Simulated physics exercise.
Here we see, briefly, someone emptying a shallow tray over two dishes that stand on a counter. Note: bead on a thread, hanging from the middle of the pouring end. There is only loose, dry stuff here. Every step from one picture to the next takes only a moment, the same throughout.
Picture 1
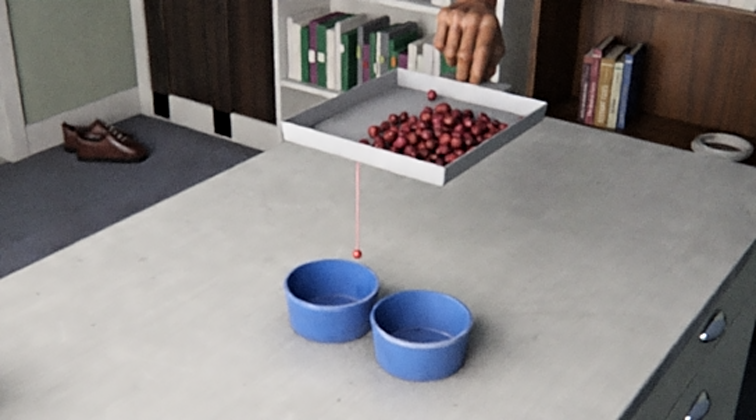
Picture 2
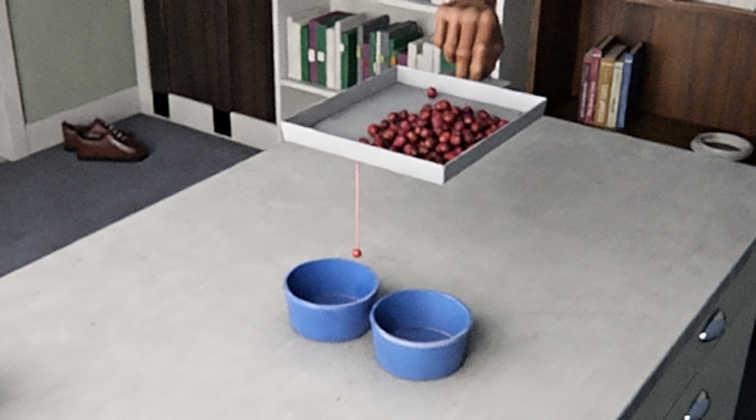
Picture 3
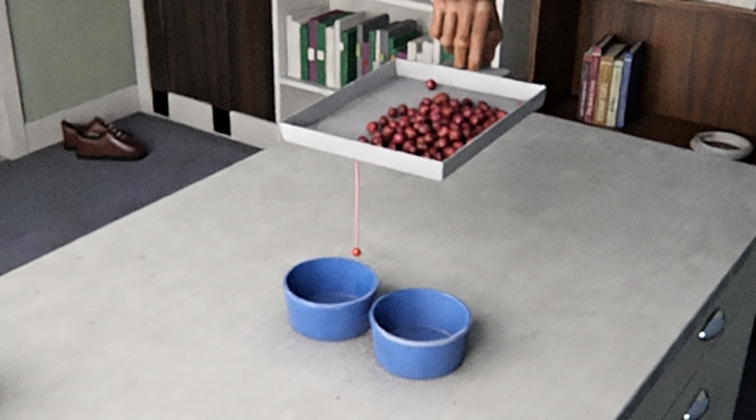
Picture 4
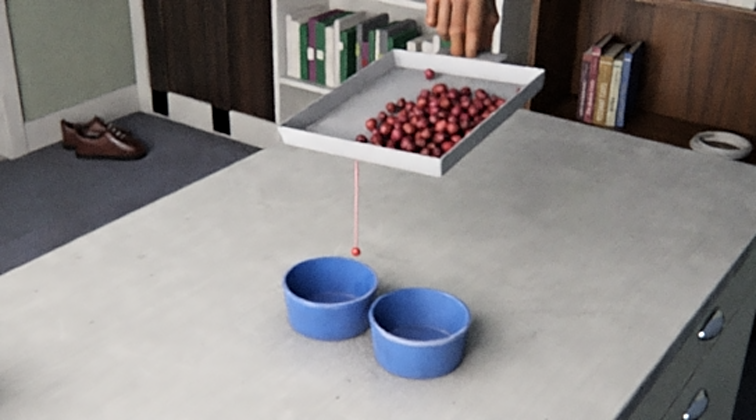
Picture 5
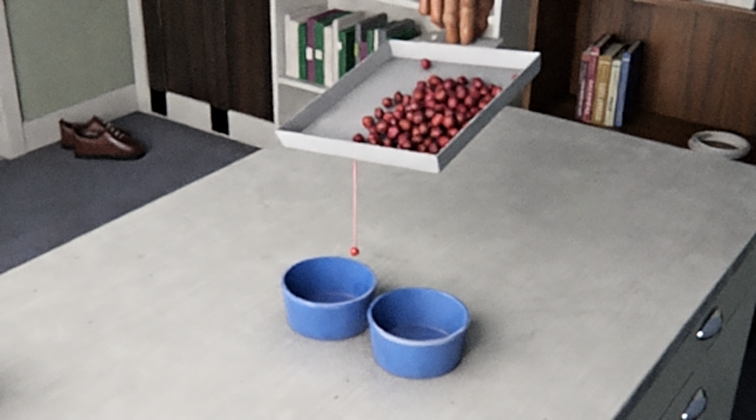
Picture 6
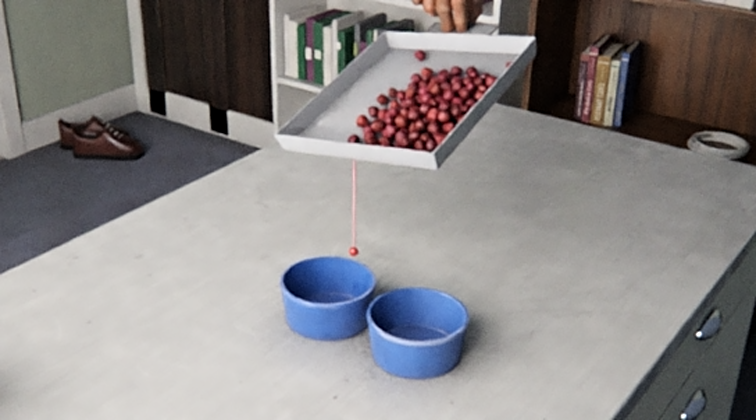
We see a hand holding a shallow white tray of dark red dried cherries above two blue dishes on a counter, gradually raising its far side as the near edge tilts lower at the left and a few cherries shift.
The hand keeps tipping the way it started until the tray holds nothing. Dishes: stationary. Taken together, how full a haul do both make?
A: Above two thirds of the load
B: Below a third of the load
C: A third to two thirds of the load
B, below a third of the load.
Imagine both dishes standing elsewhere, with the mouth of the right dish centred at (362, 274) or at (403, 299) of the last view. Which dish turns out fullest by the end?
Case one: The leftmost one; case two: The leftmost one.
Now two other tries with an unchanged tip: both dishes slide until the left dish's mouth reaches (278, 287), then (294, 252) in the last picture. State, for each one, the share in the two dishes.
In the first position around 20 percent, in the second around 70 percent.
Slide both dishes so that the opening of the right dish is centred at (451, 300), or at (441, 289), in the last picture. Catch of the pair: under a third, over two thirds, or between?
Under a third; under a third.
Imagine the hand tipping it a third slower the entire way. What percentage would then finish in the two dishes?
That works out at about 30 percent.
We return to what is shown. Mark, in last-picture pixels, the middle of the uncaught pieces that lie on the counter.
Roughly at pixel (264, 277).
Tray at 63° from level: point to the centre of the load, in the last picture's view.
Check around (344, 120) in the last picture.
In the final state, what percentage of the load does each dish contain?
The left dish has 20 per cent, the right dish has 0.
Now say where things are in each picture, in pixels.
Corners of the pouring end at (285, 121) and (443, 166), level; middle of the load at (433, 141), dried cherries; left dish at (303, 318); right dish at (394, 355); bead on its thread at (357, 254), in the first frame.
Corners of the pouring end at (284, 121) and (443, 165), level; middle of the load at (433, 138), in the second frame.
Corners of the pouring end at (283, 122) and (441, 161), tipped barely, lowest at the left corner; middle of the load at (432, 133), in the third frame.
Corners of the pouring end at (282, 126) and (439, 158), tipped a little, lowest at the left corner; middle of the load at (431, 127), in the fourth frame.
Corners of the pouring end at (279, 129) and (435, 154), tipped a little, lowest at the left corner; middle of the load at (428, 121), in the fifth frame.
Corners of the pouring end at (278, 133) and (432, 152), tipped clearly, lowest at the left corner; middle of the load at (424, 115), a stray few on the move; left dish at (300, 315); right dish at (390, 352), in the sixth frame.
Soon, tray tipped steeply; nearly all on the tray; a stray few outside both; a small part in the air.
A while on, tray tipped past a quarter turn; most on the tray; a stray few in the left dish; a small part outside both; a small part in the air.
Towards the end, tray tipped past a quarter turn; a small part in the left dish; most outside both.
Finally, tray tipped past a quarter turn; none in the right dish; a small part in the left dish; most outside both.
